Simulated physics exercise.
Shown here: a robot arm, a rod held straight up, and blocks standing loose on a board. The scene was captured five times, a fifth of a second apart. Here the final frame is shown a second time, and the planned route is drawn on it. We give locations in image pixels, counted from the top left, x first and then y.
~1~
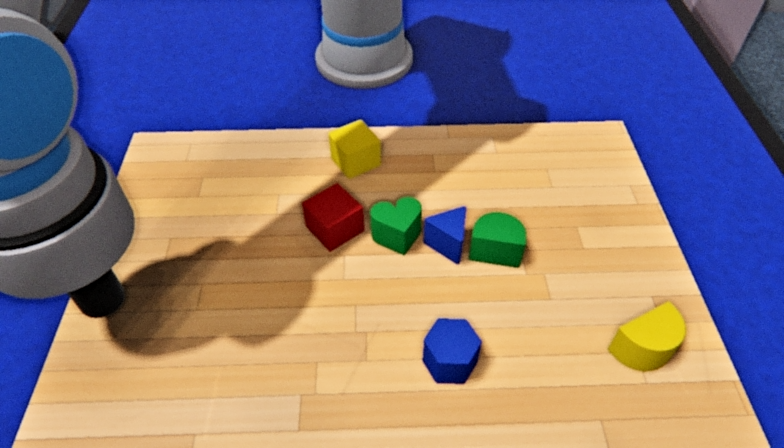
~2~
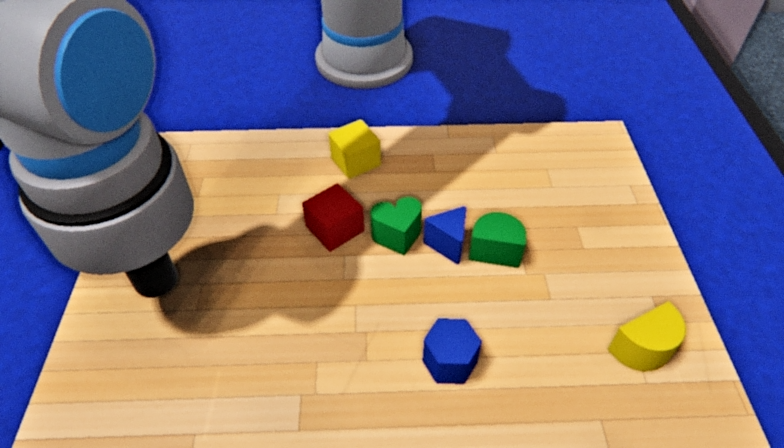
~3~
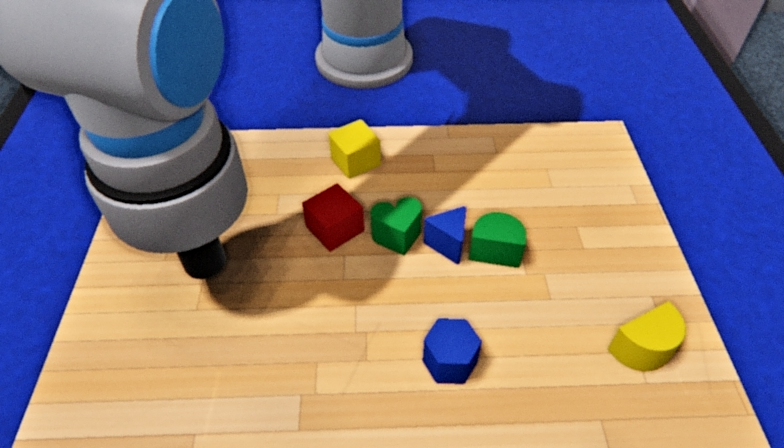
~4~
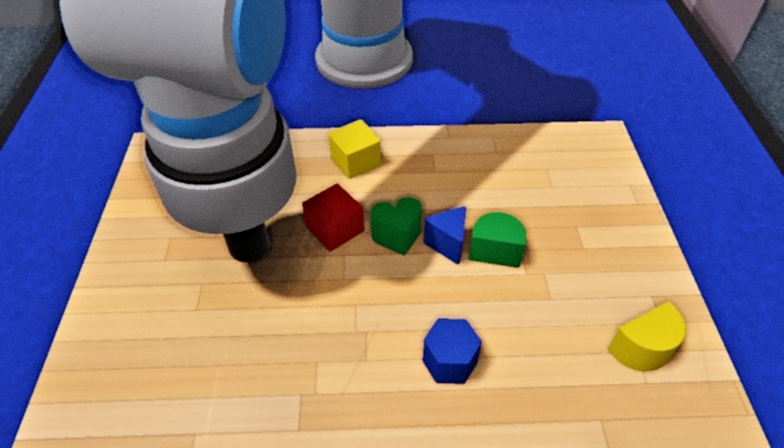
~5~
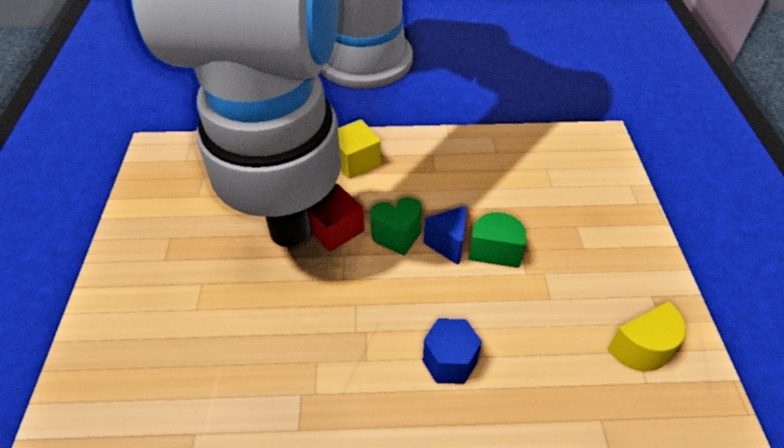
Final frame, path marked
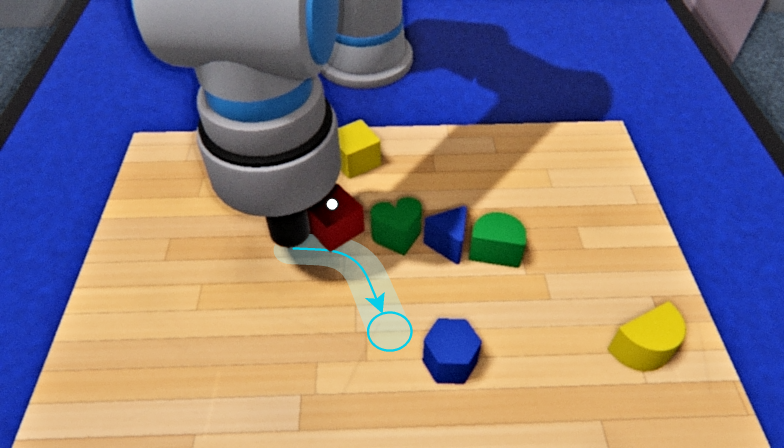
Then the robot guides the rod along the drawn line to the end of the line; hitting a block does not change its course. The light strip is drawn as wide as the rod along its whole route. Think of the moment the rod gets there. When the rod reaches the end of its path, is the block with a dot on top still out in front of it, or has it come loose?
My answer is that the block with a dot on top has slipped off.
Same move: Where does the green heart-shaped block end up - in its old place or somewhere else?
The block in question stays where it was by the end.
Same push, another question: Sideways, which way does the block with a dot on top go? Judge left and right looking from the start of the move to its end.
It will end up to the left.
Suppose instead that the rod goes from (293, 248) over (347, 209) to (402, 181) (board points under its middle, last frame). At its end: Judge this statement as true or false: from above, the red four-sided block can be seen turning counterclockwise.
That is false.
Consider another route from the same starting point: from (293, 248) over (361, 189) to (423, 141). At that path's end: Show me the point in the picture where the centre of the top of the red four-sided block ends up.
At pixel (400, 174).
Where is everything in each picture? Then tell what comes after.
In the first frame, rod tip at (104, 301); block tops, red four-sided block at (332, 204); green heart-shaped block at (398, 212).
In the second frame, rod at (157, 282); blocks unchanged.
In the third frame, rod at (206, 264); blocks unchanged.
In the fourth frame, rod at (250, 248); blocks unchanged.
In the fifth frame, rod at (290, 234); red four-sided block at (332, 204); green heart-shaped block at (398, 212).
Path on the board, from (293, 248) through (343, 254) and (371, 287) to (390, 331); the dot is on the red four-sided block.
The first path, step by step. One third of the way, rod at (342, 240); red four-sided block at (352, 198), turned 30° anticlockwise.
Two thirds of the way, rod at (371, 273); red four-sided block at (352, 198), turned 30° anticlockwise.
At the end, rod at (390, 317); red four-sided block at (352, 198), turned 30° anticlockwise; green heart-shaped block in place.
